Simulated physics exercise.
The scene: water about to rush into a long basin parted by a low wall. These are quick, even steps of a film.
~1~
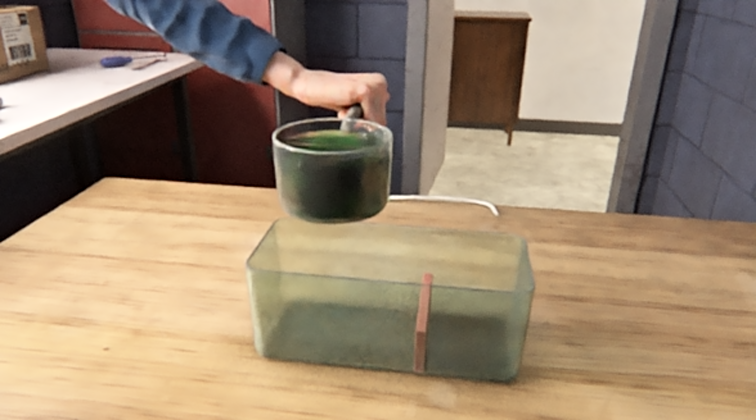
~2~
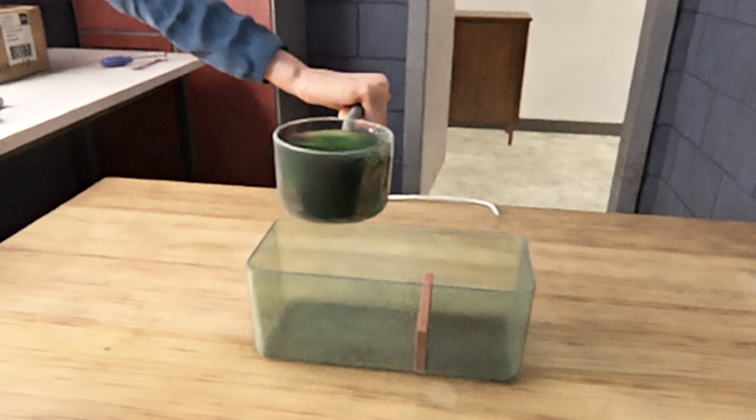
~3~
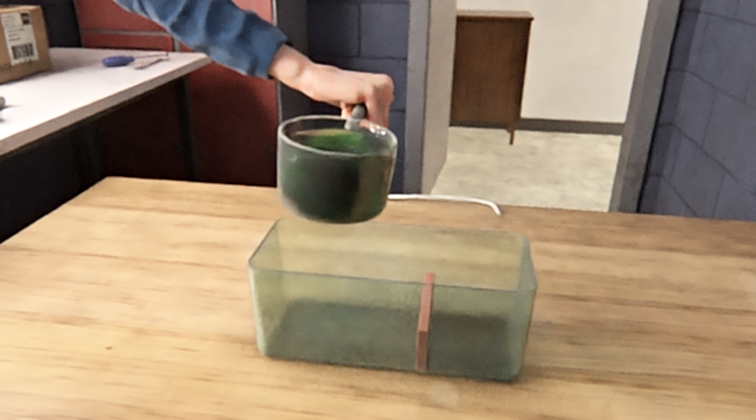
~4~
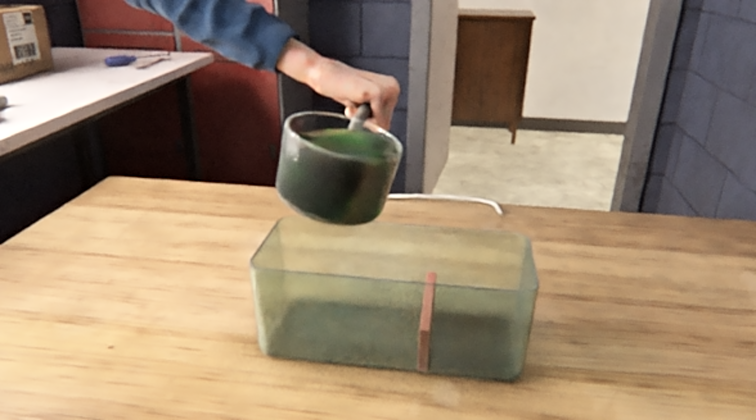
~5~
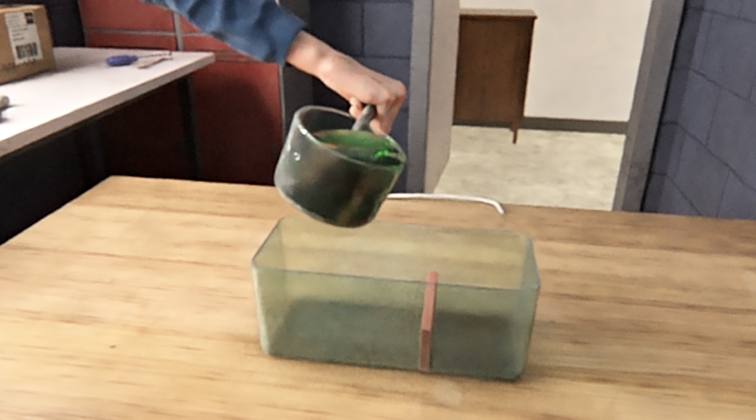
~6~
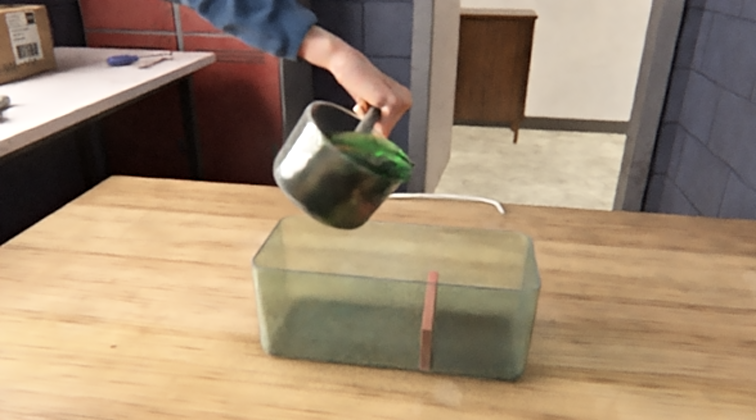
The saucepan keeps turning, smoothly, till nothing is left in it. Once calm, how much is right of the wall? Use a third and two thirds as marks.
It comes to between a third and two thirds.
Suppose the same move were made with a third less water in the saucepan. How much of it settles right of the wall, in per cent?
Some 25 per cent.
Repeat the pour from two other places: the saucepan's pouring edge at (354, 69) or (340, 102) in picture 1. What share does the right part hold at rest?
Roughly 20 per cent, and 5 per cent.
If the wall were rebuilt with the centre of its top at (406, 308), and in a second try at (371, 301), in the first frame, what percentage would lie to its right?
In turn 75 and 95 in a hundred.
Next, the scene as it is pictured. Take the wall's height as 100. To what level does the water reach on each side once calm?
The left part 30 per cent, the right part 40.
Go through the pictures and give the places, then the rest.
The first picture shows tilt 0°; pouring edge (391, 140); surface from (281, 142) to (389, 148); the long basin's rim runs from (261, 242) to (529, 264); the wall's top is at (425, 300).
The second picture shows tilt 2°; pouring edge (392, 141); surface from (282, 141) to (391, 148).
The third picture shows tilt 6°; pouring edge (396, 145); surface from (285, 139) to (394, 149).
The fourth picture shows tilt 14°; pouring edge (401, 153); surface from (289, 140) to (399, 151).
The fifth picture shows tilt 24°; pouring edge (404, 163); surface from (290, 141) to (405, 157).
The sixth picture shows tilt 35°; pouring edge (404, 176); surface from (286, 147) to (405, 166); 4 per cent is over the edge.
A moment on, the saucepan is tipped on its side and 33 per cent is still to pour, 11 is left of the wall and 28 right of it.
Next, the saucepan is tipped right over and 7 per cent is still to pour, 40 is left of the wall and 45 right of it.
Then the saucepan is tipped right over and 1 per cent is still to pour, 53 is left of the wall and 42 right of it.
Later the saucepan is tipped right over and 0 per cent is still to pour, 56 is left of the wall and 42 right of it.
Finally, 56 per cent lies left of the wall, 42 right of it and 1 outside.
